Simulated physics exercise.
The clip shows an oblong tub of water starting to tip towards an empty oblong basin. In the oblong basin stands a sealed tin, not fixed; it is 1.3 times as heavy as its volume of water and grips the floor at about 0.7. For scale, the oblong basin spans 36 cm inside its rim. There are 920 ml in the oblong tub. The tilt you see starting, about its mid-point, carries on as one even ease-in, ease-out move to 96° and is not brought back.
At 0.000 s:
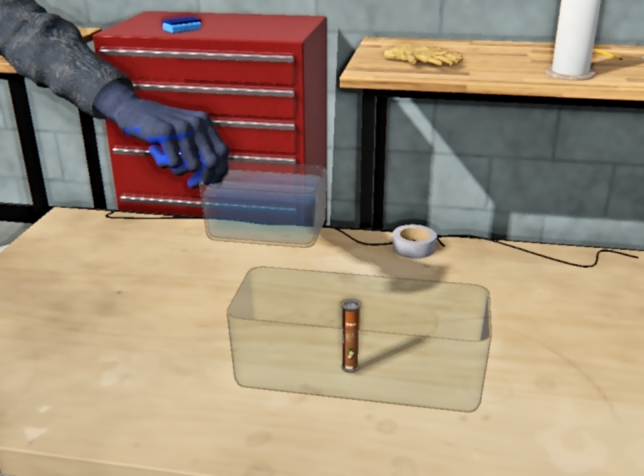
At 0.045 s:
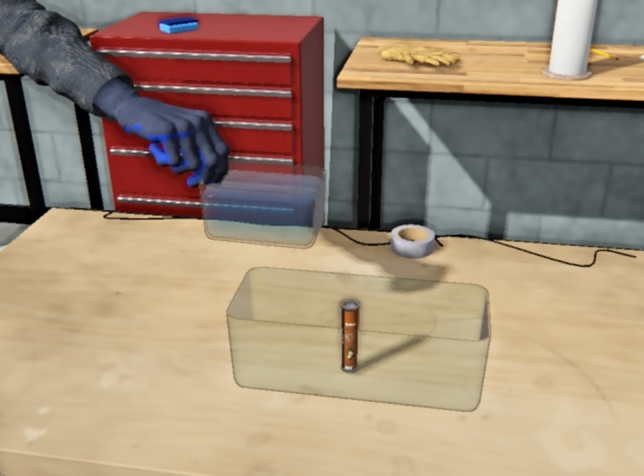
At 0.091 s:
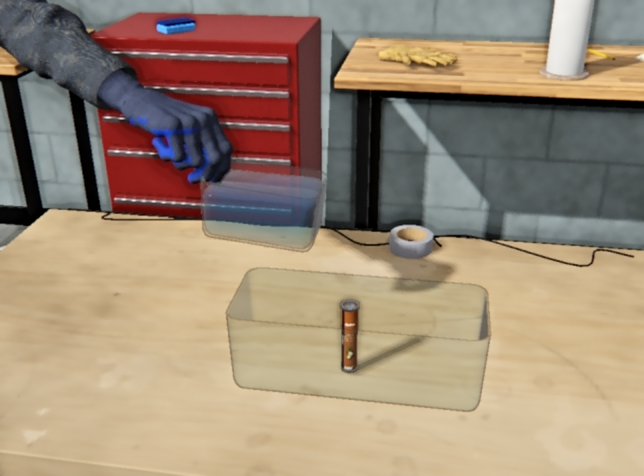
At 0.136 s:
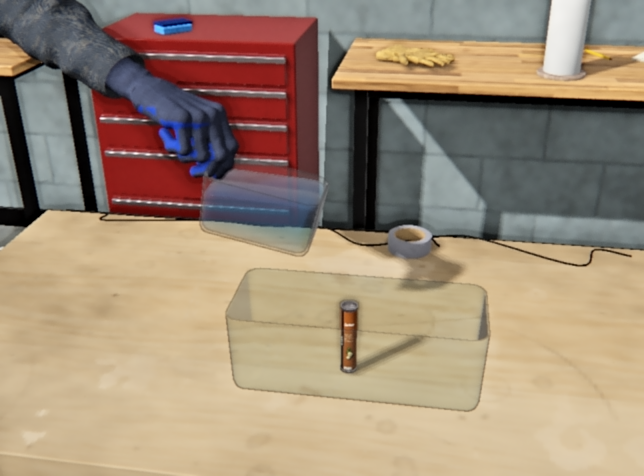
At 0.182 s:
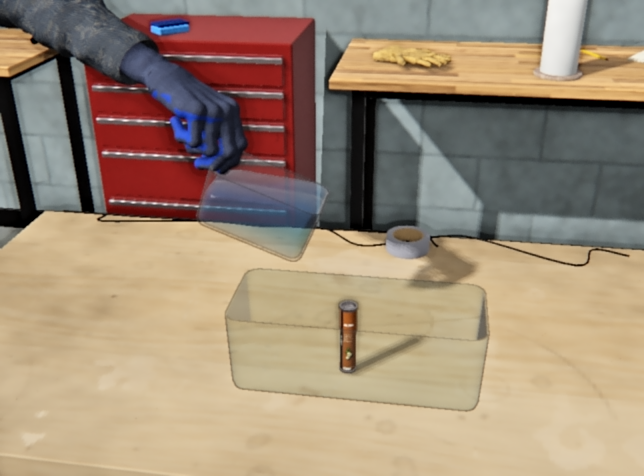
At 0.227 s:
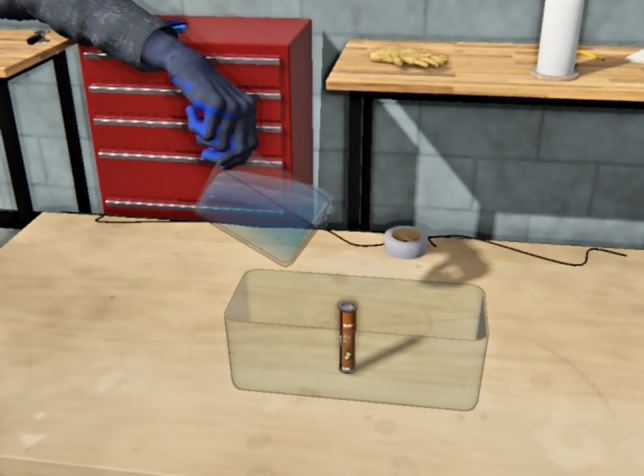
A blue-gloved hand steadily tilts a clear tub of water rightward behind a larger basin.
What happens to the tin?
It remains upright.
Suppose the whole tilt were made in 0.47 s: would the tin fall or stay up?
The tin remains upright.
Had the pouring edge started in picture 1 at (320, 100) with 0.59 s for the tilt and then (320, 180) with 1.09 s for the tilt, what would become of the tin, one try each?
First it keeps standing; then it remains upright.
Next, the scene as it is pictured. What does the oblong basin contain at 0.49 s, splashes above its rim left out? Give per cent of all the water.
About 26 per cent.
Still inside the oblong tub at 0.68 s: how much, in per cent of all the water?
Near 7 in a hundred.
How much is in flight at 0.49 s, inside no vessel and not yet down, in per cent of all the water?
Near 46 in a hundred.
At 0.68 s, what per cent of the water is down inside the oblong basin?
Some 84 per cent.
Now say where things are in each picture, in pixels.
In the first frame, it leans 0°; its right rim is at (321, 181); the water meets the walls at (212, 180) and (321, 187); the oblong basin's rim runs from (239, 291) to (490, 314); the tin's top is at (351, 308).
In the second frame, it leans 1°; its right rim is at (321, 183); the water meets the walls at (212, 180) and (320, 188).
In the third frame, it leans 6°; its right rim is at (323, 187); the water meets the walls at (213, 179) and (321, 190).
In the fourth frame, it leans 12°; its right rim is at (324, 194); the water meets the walls at (214, 179) and (323, 192).
In the fifth frame, it leans 21°; its right rim is at (325, 204); the water meets the walls at (213, 181) and (325, 198); 1 per cent is over the edge.
In the sixth frame, it leans 31°; its right rim is at (324, 214); the water meets the walls at (210, 184) and (323, 205); 5 per cent is over the edge.
By 0.49 s the tilt is 89° and 28 per cent is still to pour; the tin stands where it began.
By 0.68 s the tilt is 96° and 7 per cent is still to pour; the tin stands where it began.
By 0.87 s the tilt is 96° and 3 per cent is still to pour; the tin stands where it began.
By 1.09 s the tilt is 96° and 1 per cent is still to pour; the tin stands where it began.
At rest the tin stands where it began.
